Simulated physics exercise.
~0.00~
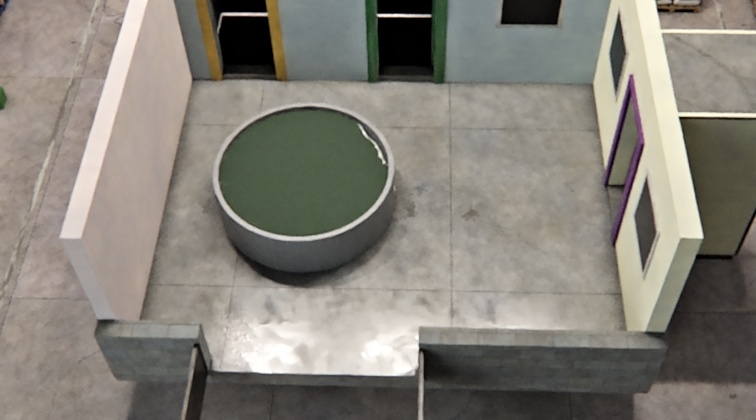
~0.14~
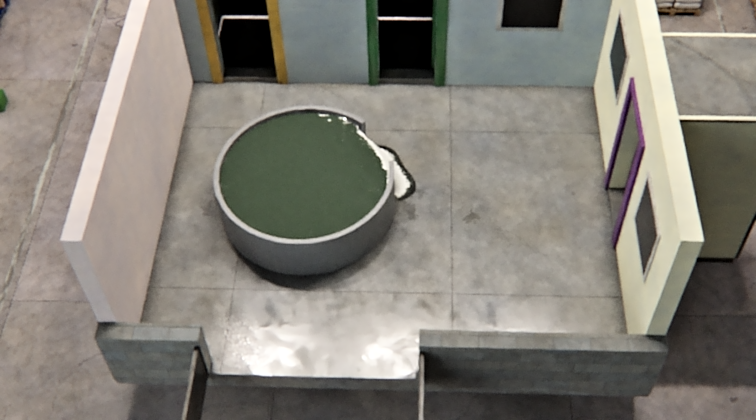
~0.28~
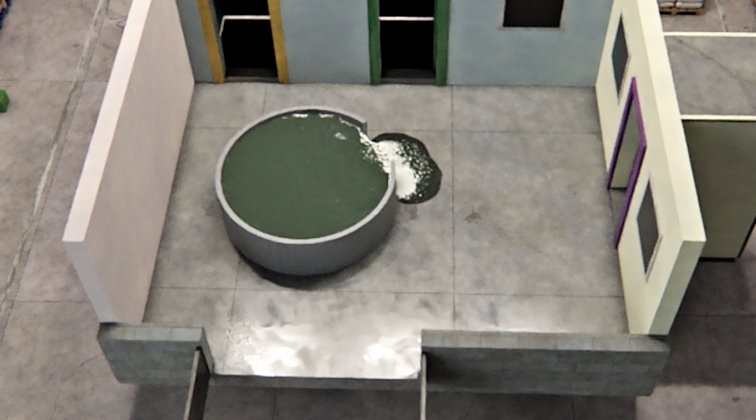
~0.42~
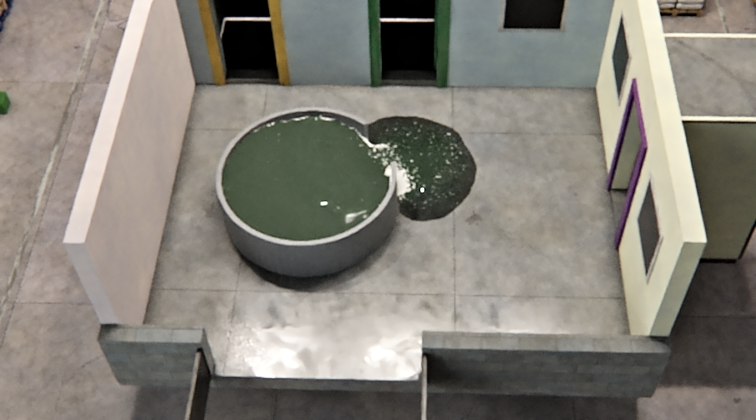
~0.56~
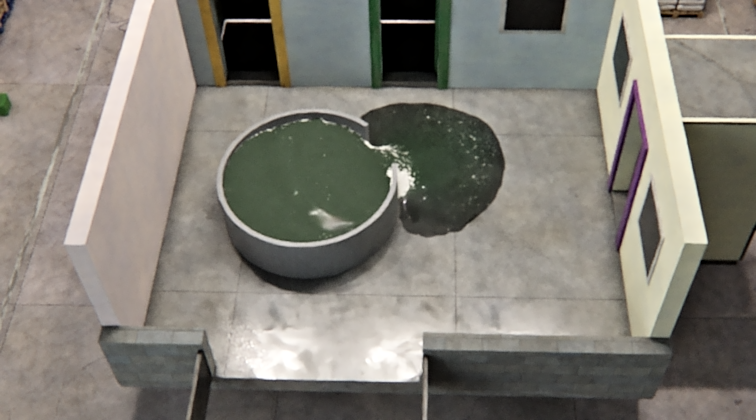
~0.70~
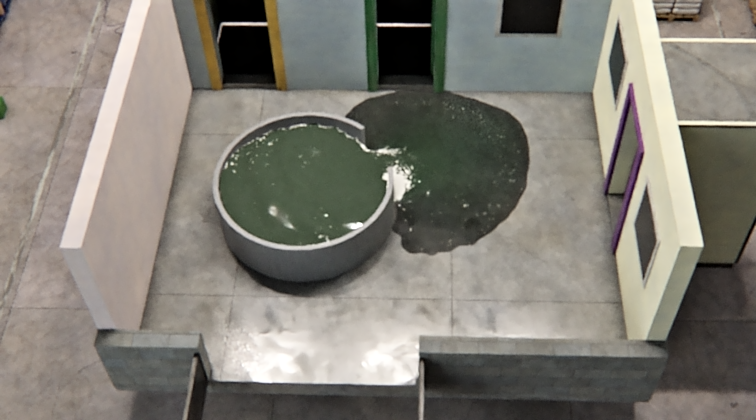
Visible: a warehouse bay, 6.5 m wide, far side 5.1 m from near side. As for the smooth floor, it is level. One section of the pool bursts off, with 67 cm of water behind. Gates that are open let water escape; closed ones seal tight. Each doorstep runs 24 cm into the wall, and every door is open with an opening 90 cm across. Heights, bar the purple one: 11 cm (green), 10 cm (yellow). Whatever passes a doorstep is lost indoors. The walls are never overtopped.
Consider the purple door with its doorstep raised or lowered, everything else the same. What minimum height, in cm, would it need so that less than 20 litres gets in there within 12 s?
About 14 cm.
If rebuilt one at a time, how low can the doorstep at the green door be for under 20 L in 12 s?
Green: Roughly 15 cm.
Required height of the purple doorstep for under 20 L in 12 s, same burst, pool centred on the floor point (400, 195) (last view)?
Some 13.5 cm.
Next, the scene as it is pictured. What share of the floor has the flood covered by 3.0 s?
Near 40 per cent of the open floor.
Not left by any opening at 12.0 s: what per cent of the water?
Water still present: Approx. 86 %.
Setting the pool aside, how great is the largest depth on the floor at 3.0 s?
Max depth: About 34 cm.
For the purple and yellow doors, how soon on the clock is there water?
Times: Purple = 1.4 s, yellow = 3.4 s.
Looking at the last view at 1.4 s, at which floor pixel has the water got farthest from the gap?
The farthest wet point is roughly at (593, 94) in the last view.
After 1.4 s water covers 35 % of the floor, deepest (39 cm) near (593, 94); it has not reached the purple door.
After 3.0 s water covers 40 % of the floor, deepest (34 cm) near (526, 102); 15 cm at the purple door, 62 litres in over its 5 cm doorstep.
After 12.0 s water covers 100 % of the floor, deepest (12 cm) near (168, 202); 9 cm at the purple door, 199 litres in over its 5 cm doorstep.
At the purple door as built, the water arrived by 1.5 s and peaked near 16 cm at 2.8 s.
With a doorstep of 12.5 cm, 31 litres would have come in within the 12 s; with 16.5 cm, 7 litres. So under 20 litres takes about 14 cm.
